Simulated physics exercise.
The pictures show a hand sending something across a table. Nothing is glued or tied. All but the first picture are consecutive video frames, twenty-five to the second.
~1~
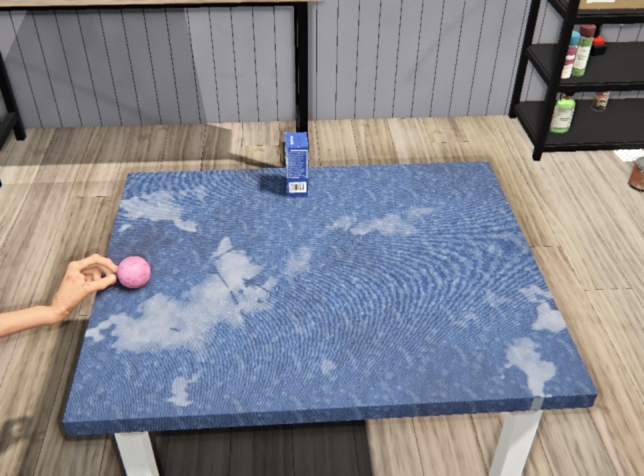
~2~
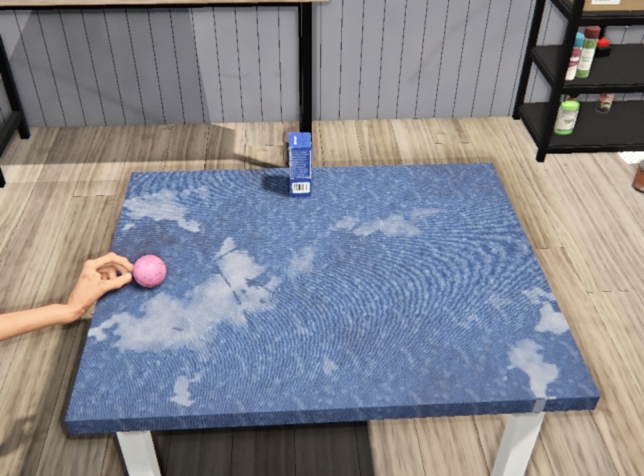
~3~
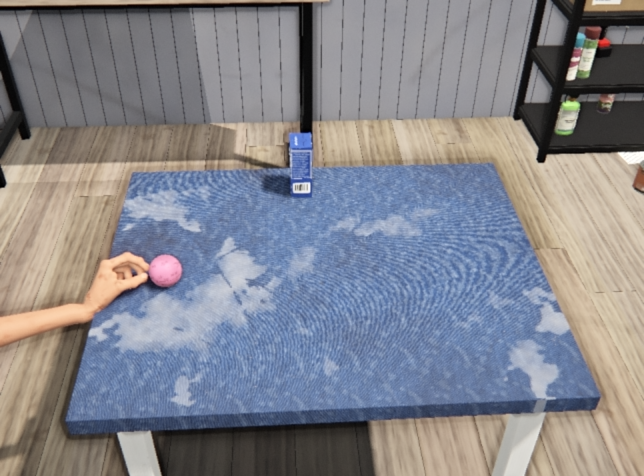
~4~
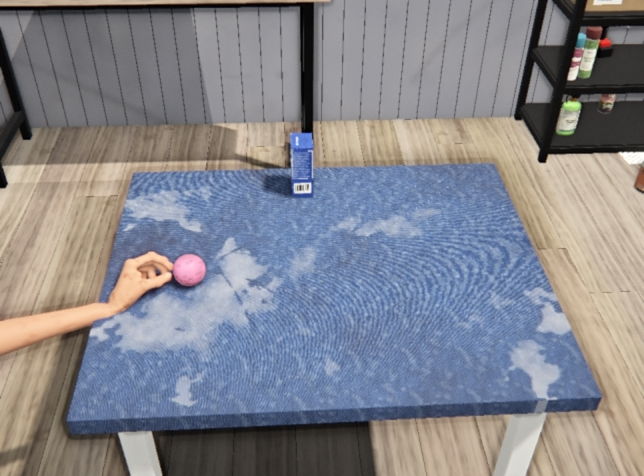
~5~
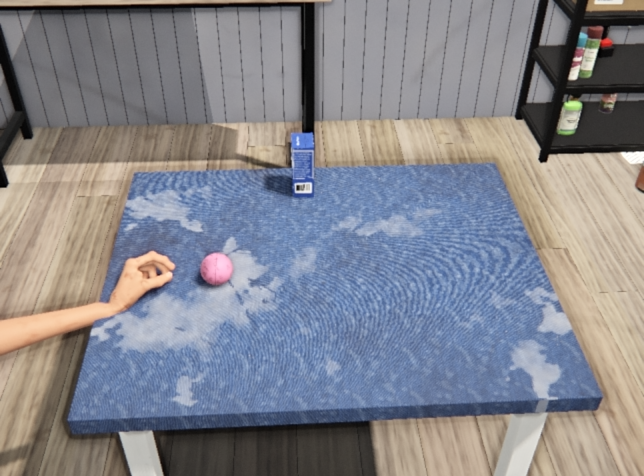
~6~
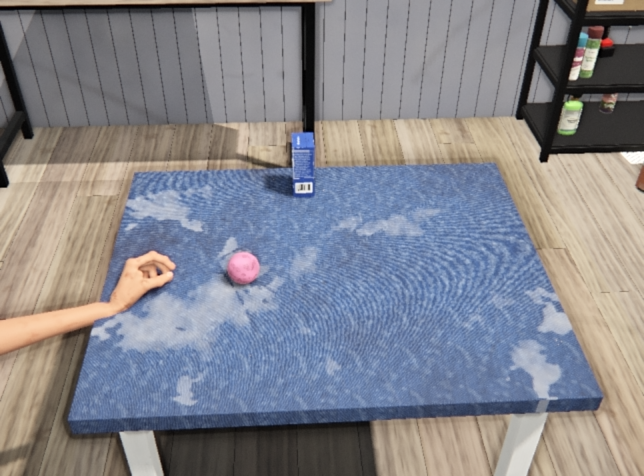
On a blue cloud-patterned tabletop, a hand pushing a pink ball from the left and releasing it, the ball rolling rightward.
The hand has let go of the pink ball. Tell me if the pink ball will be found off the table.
The pink ball falls off the table.
Then, 0.40 s on from there, pink ball shifted well along near (487, 260).
Then, 0.80 s on from there, pink ball now off the table.
In the end, off the table, pink ball.
